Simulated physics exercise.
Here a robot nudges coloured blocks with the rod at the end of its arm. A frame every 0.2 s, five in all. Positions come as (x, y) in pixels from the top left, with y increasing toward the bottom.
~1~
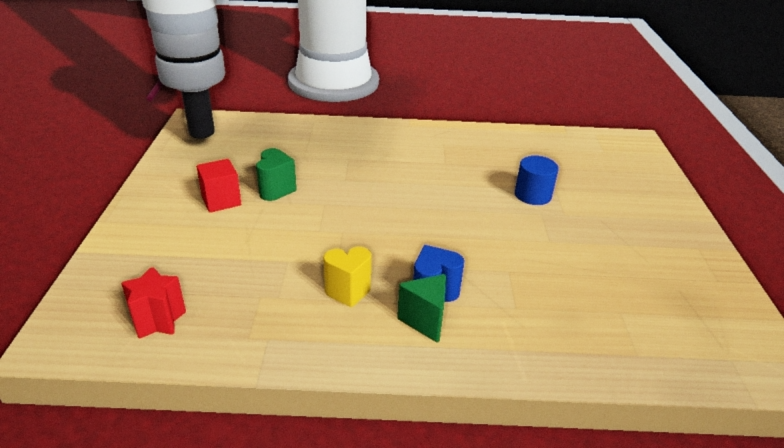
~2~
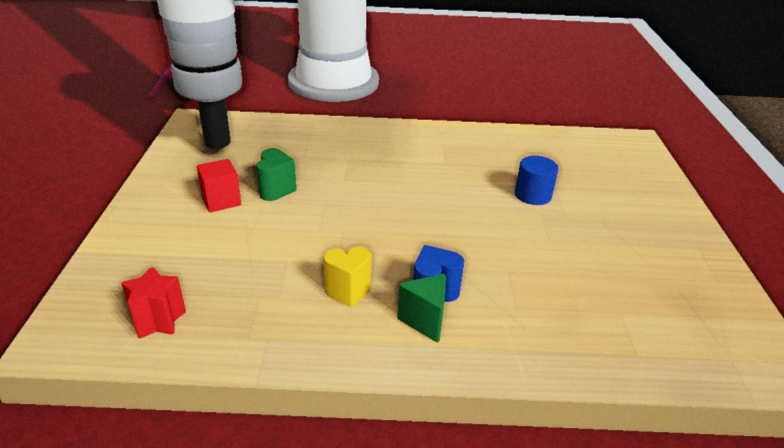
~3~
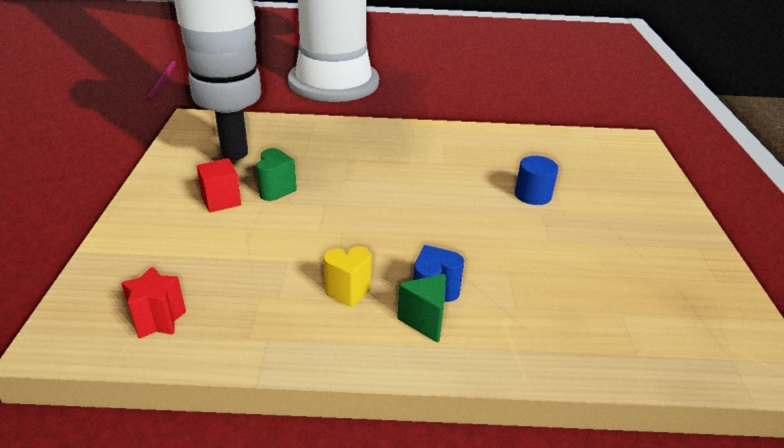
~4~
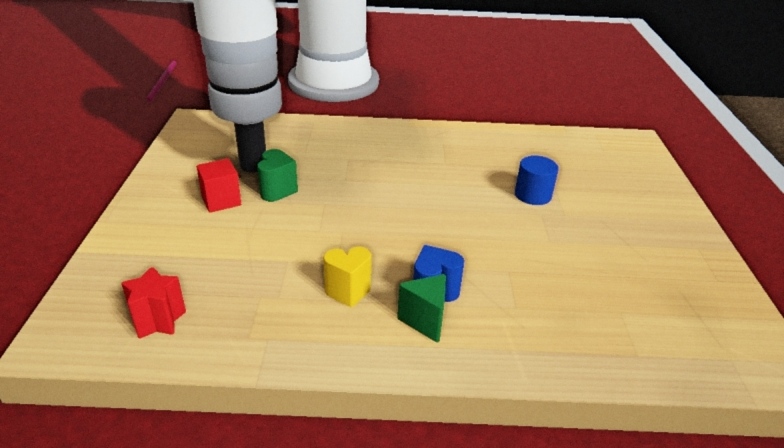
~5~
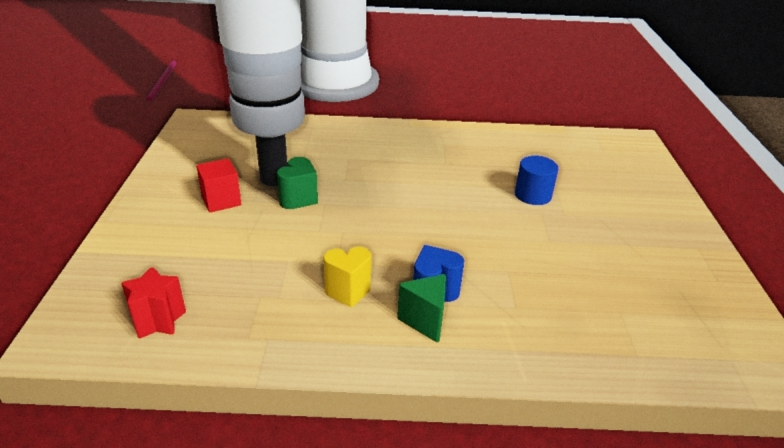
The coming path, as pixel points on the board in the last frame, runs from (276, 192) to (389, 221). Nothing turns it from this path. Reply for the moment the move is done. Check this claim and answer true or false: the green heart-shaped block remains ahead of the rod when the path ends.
The statement is correct.
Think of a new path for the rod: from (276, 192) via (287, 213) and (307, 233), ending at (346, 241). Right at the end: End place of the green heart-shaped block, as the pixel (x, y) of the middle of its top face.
In the picture, it is at (314, 177).
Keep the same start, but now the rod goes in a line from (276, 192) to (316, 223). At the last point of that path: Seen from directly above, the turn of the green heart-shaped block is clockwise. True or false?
That is false.
On the path given first. One third of the way, rod at (313, 189); green heart-shaped block at (337, 177).
Two thirds of the way, rod at (351, 198); green heart-shaped block at (377, 186).
At the end, rod at (390, 208); red square piece unmoved; green heart-shaped block at (418, 196).
